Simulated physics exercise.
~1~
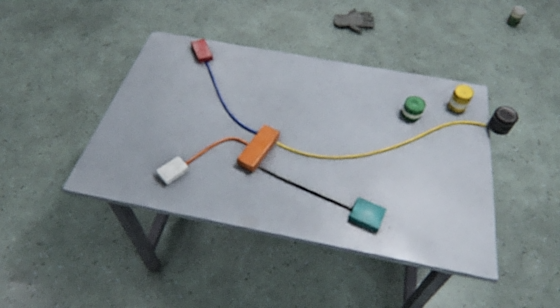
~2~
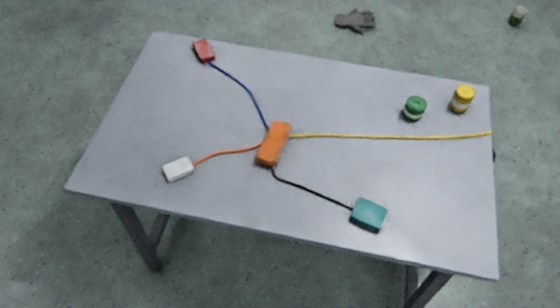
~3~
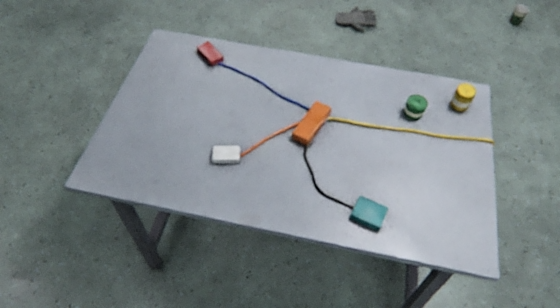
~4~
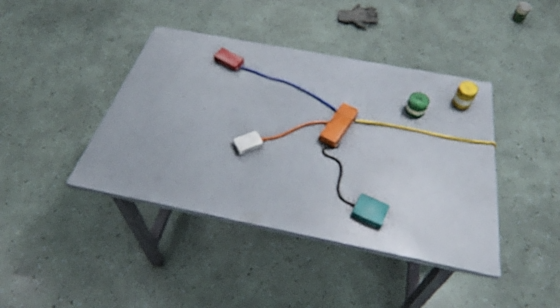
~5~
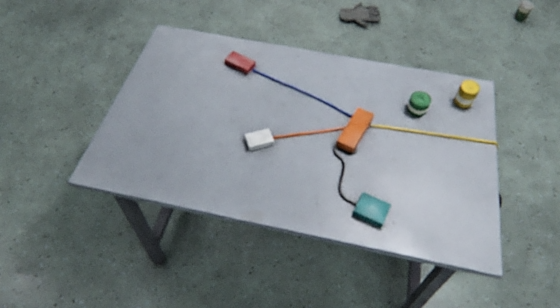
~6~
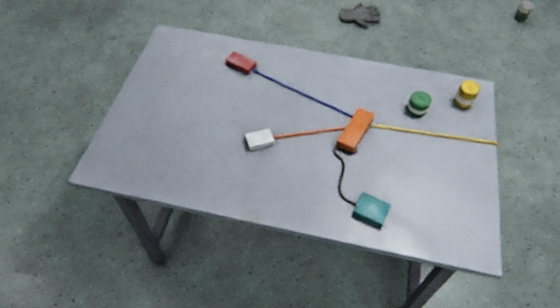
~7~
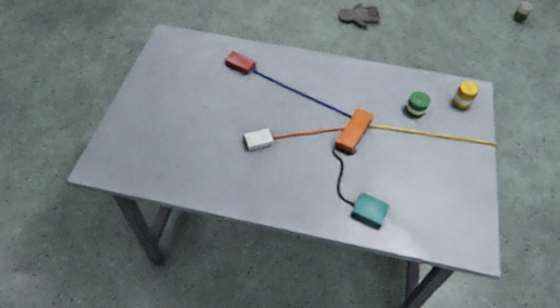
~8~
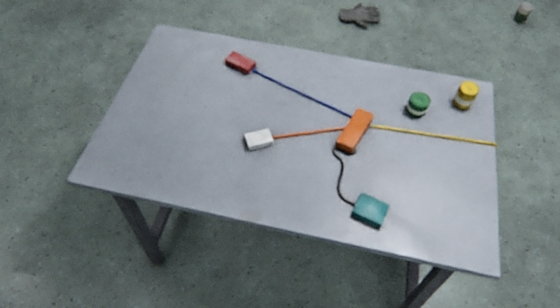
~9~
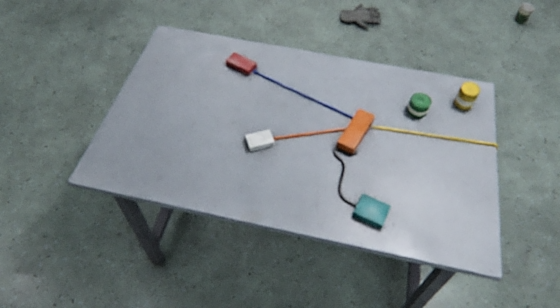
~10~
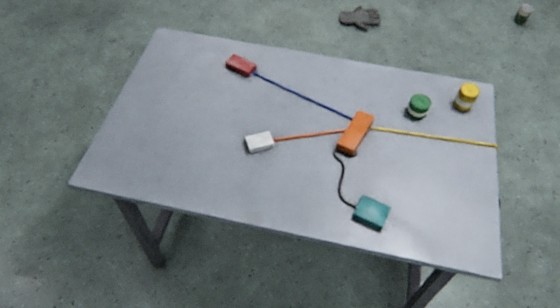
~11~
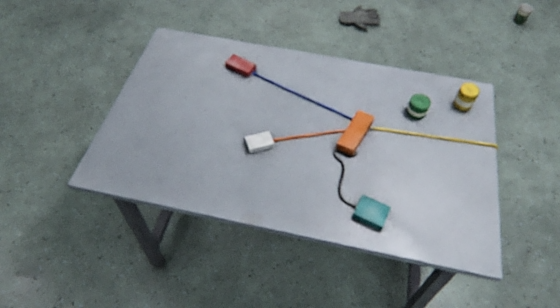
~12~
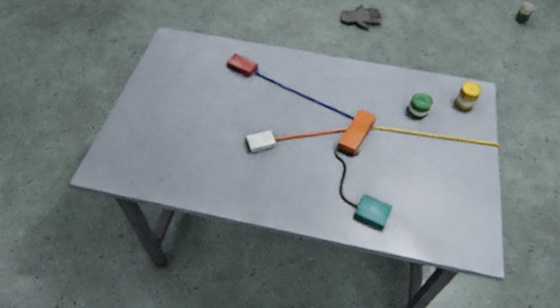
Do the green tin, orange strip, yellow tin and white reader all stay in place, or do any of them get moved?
Some of them get moved. The orange strip and the white reader slide to the right, while the green tin and the yellow tin stay where they are.
